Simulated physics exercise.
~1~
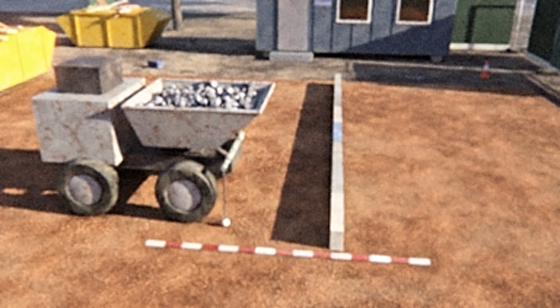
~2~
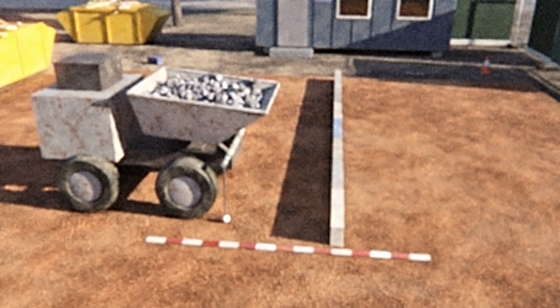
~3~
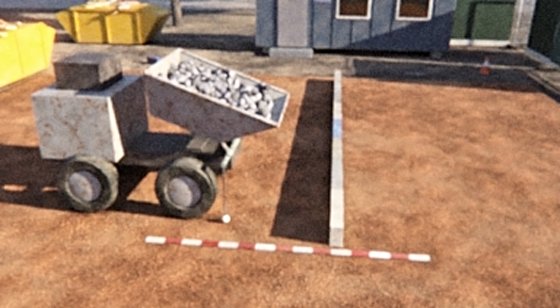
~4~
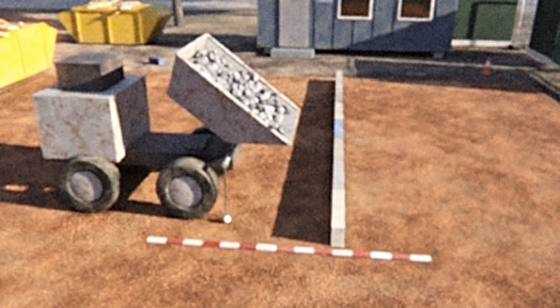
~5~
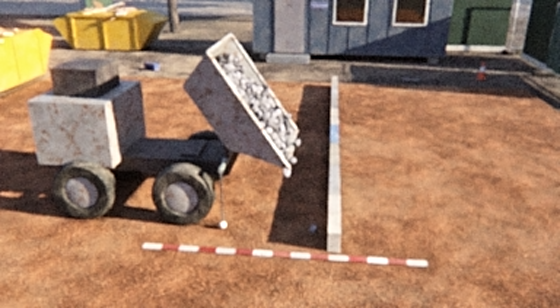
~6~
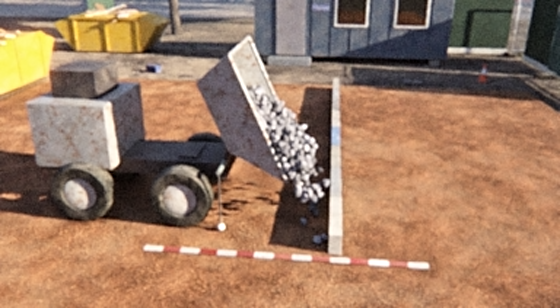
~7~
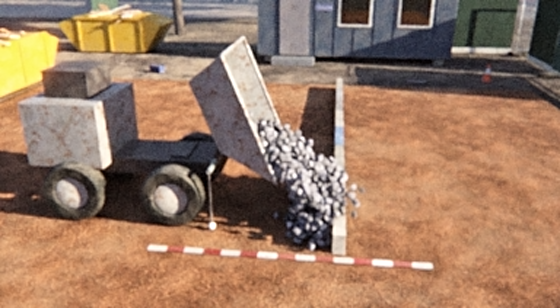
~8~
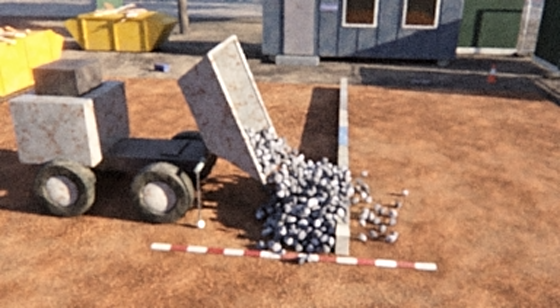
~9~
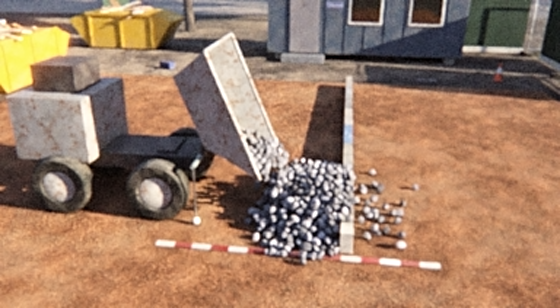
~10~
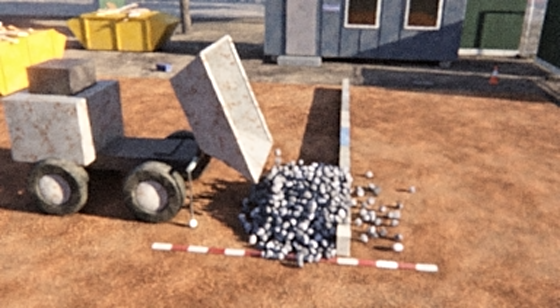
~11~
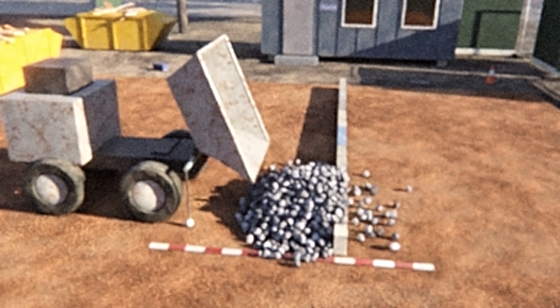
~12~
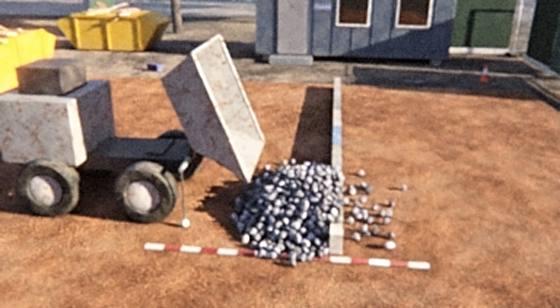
On a dirt yard, a dumper tips grey rocks against a kerb, a few spilling over.
